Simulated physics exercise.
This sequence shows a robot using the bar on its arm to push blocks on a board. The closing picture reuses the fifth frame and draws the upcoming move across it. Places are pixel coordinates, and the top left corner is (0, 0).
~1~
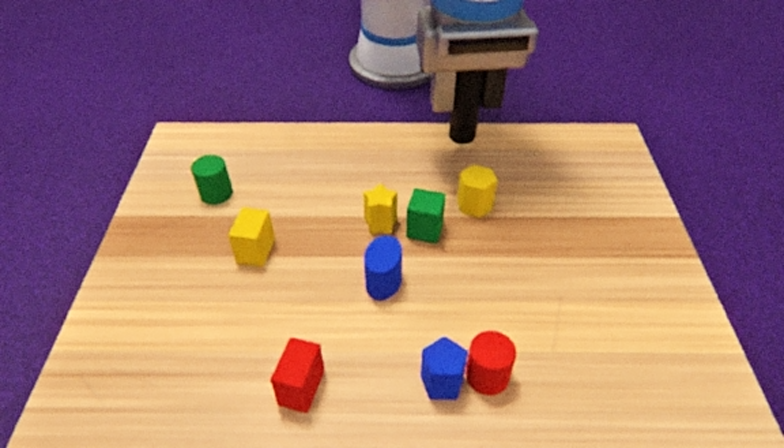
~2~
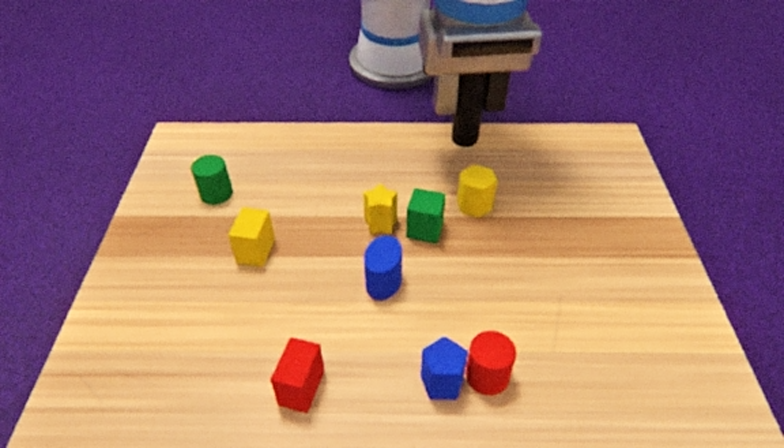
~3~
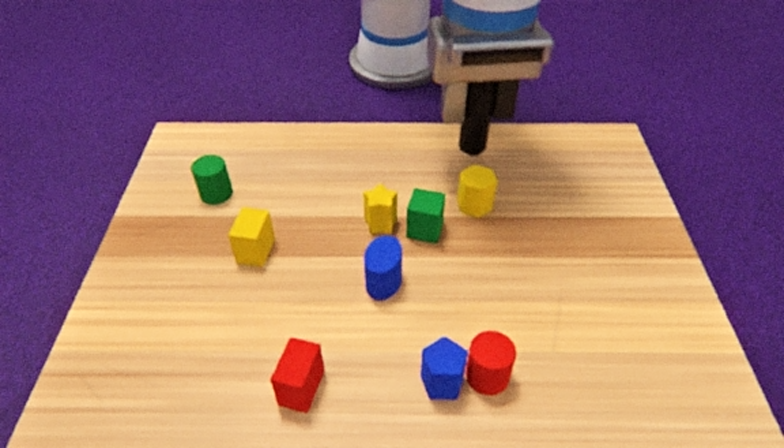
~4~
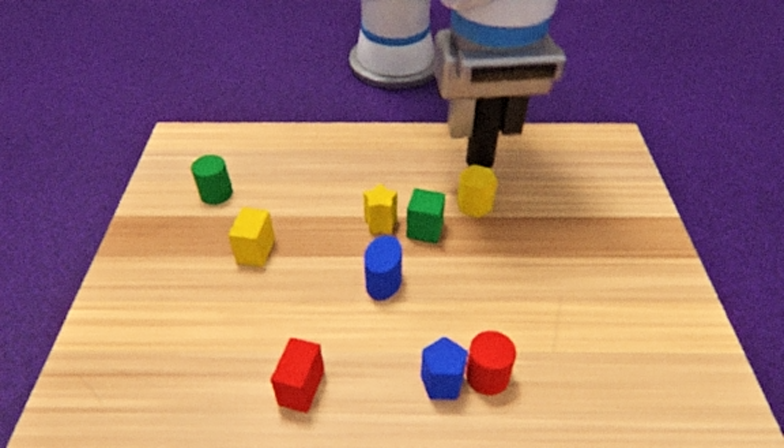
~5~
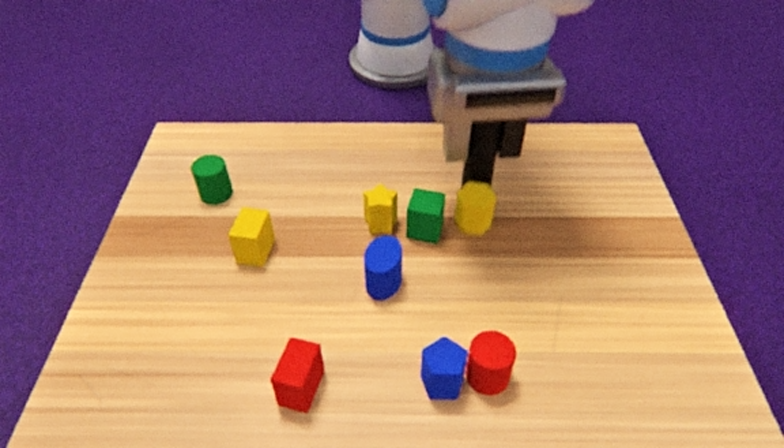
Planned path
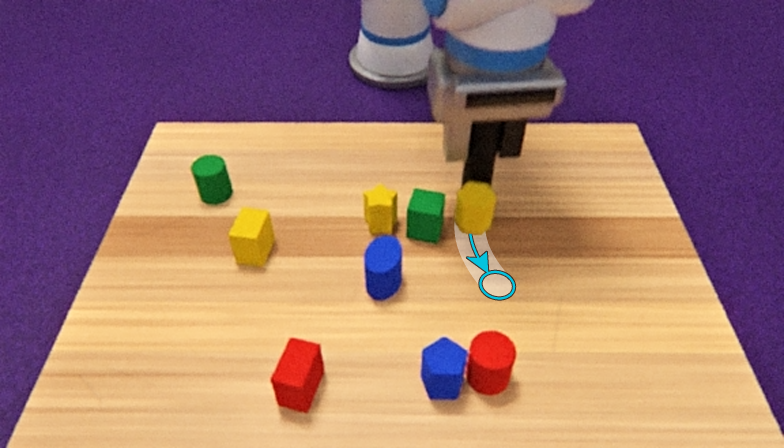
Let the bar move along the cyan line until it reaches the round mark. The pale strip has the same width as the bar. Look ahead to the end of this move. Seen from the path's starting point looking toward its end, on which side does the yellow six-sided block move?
Facing from start to end, it will go to the right.
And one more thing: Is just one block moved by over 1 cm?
Yes, it checks out.
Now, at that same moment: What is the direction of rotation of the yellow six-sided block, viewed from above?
From overhead, clockwise.
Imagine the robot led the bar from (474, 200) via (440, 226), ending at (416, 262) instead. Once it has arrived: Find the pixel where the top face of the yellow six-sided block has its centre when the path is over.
Somewhere near (464, 226).
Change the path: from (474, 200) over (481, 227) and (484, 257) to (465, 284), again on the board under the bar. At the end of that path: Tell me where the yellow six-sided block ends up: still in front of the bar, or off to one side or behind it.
Still being pushed.
Path on the board, from (474, 200) over (470, 226) and (477, 255) to (497, 285).
On the path given first. One third of the way, bar at (472, 214); yellow six-sided block at (475, 224).
Two thirds of the way, bar at (480, 242); yellow six-sided block at (479, 254).
At the end, bar at (500, 271); green four-sided block in place; yellow six-sided block at (486, 283), turned 45° clockwise.
